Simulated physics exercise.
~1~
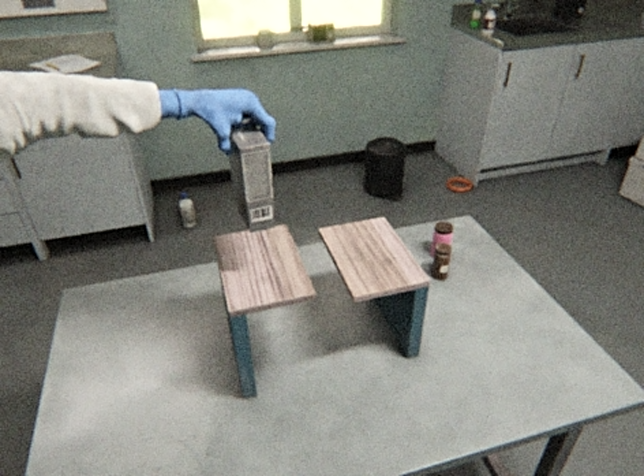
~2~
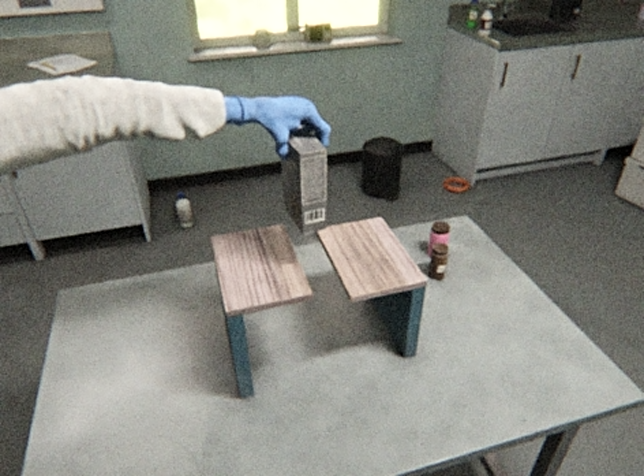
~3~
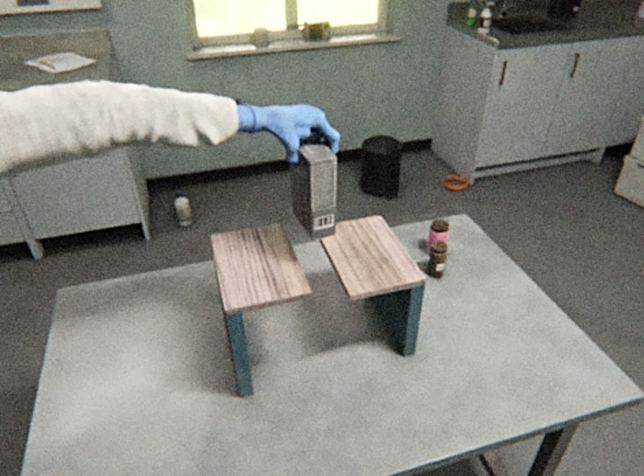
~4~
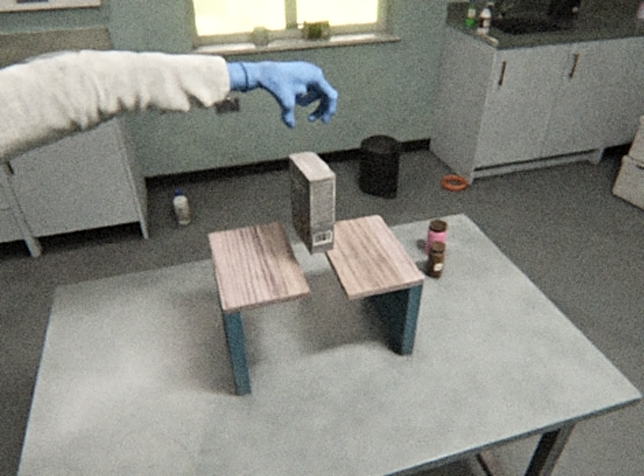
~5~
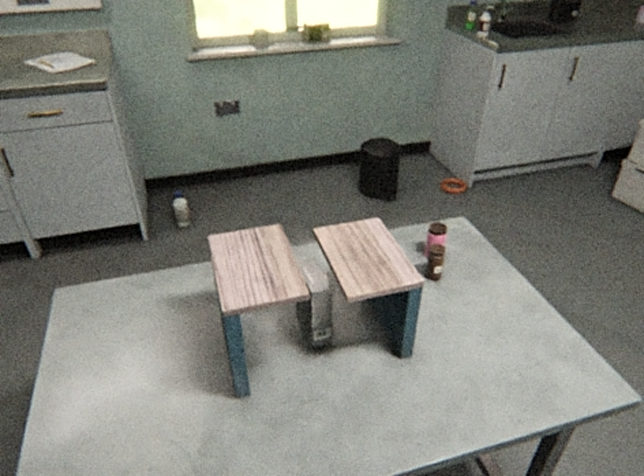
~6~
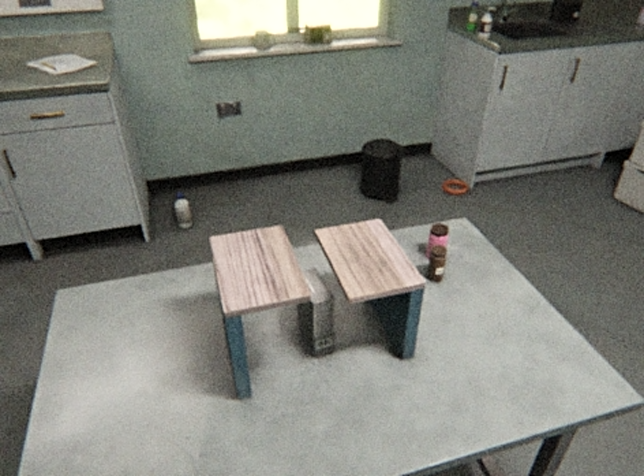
A grey packet, held upright by a blue-gloved hand, was carried right to the gap between two wooden-topped ledges and let go, then dropped down through the gap and ended upright between them, while the brown and pink shakers stayed put.
